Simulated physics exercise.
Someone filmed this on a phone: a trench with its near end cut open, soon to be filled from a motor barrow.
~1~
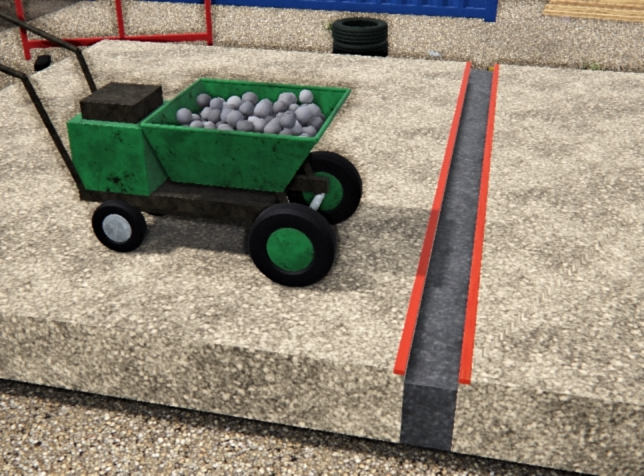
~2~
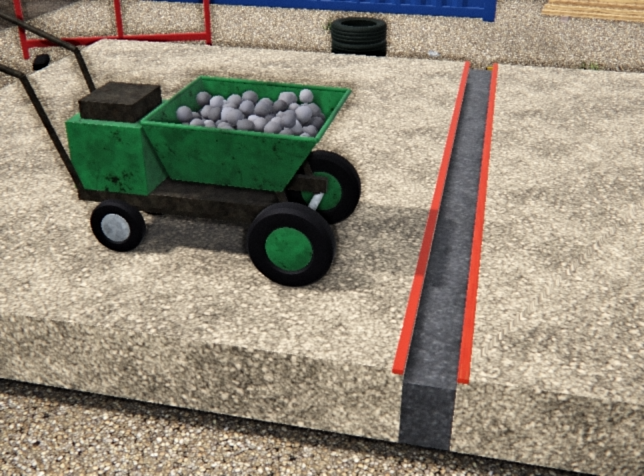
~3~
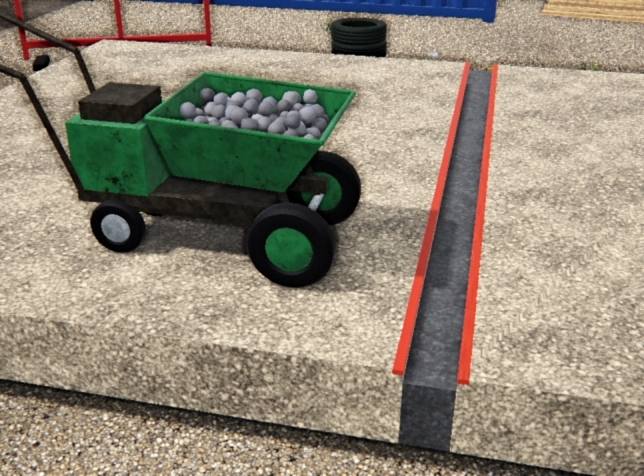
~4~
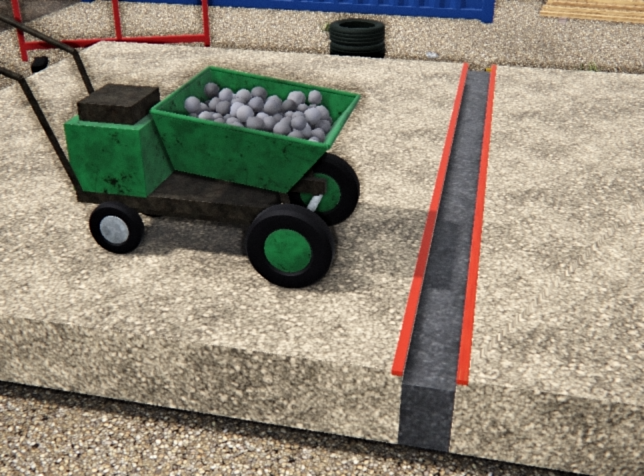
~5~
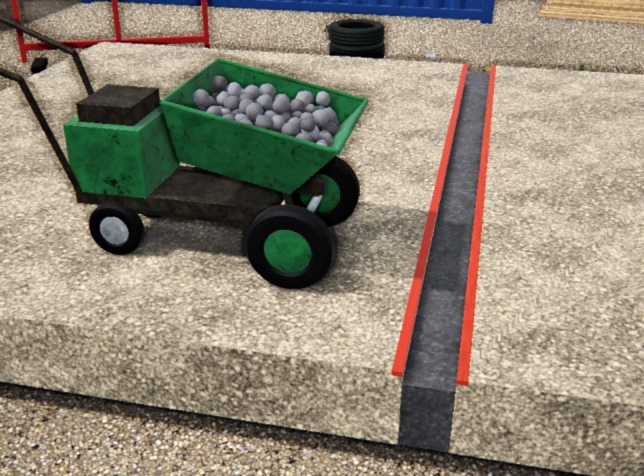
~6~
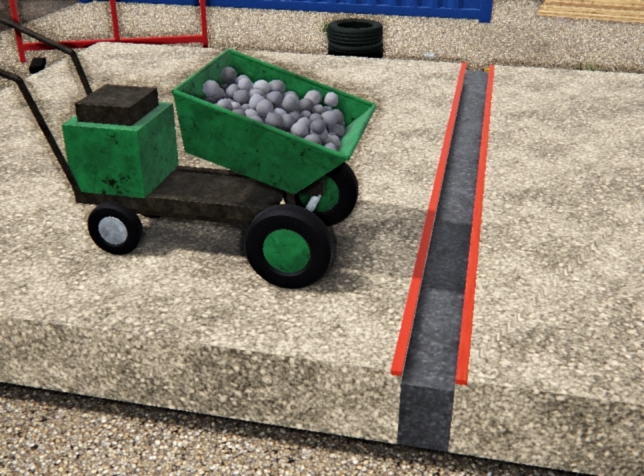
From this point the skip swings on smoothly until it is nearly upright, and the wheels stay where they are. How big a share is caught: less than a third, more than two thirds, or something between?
By the look of it, the trench catches a moderate share, one-third to two-thirds.
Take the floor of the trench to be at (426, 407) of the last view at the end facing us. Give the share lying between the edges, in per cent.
70 %.
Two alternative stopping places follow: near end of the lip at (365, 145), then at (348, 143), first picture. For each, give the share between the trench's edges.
Result: 20 in a hundred, then 40 in a hundred.
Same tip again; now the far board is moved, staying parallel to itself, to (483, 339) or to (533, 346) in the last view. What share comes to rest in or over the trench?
Lab note: Try one about 70 %, try two about 90 %.
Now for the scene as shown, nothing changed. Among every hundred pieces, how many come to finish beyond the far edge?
That share comes out near 30 in a hundred.
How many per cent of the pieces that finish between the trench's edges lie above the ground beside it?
Roughly 60 %.
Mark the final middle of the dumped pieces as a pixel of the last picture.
Once it all stops, the middle lies near (453, 260).
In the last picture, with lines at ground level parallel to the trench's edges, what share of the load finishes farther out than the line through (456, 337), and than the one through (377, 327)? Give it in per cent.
Roughly 30 per cent, then roughly 90 per cent.
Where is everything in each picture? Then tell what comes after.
In the first frame, lip of the skip at (316, 141), level; top of the load at (261, 110), round cobbles; first edge of the trench at (409, 329); far edge at (469, 337), the trench under half as wide as the skip, and shallow for its width.
In the second frame, lip of the skip at (317, 141), level; top of the load at (247, 108).
In the third frame, lip of the skip at (322, 143), tipped barely; top of the load at (251, 107).
In the fourth frame, lip of the skip at (328, 147), tipped a little; top of the load at (239, 106).
In the fifth frame, lip of the skip at (338, 152), tipped a little; top of the load at (248, 102).
In the sixth frame, lip of the skip at (347, 158), tipped clearly; top of the load at (241, 97); first edge of the trench at (405, 330); far edge at (466, 337).
Soon, skip tipped steeply; all in the skip.
A while on, skip tipped right over; most in the skip; about a quarter in or heaped over the trench; a stray few beyond it; a stray few falling.
Towards the end, skip tipped right over; a small part in the skip; a small part short of the trench; about half in or heaped over the trench; about a quarter beyond it.
Finally, skip tipped right over; a small part in the skip; a small part short of the trench; about half in or heaped over the trench; about a third beyond it.
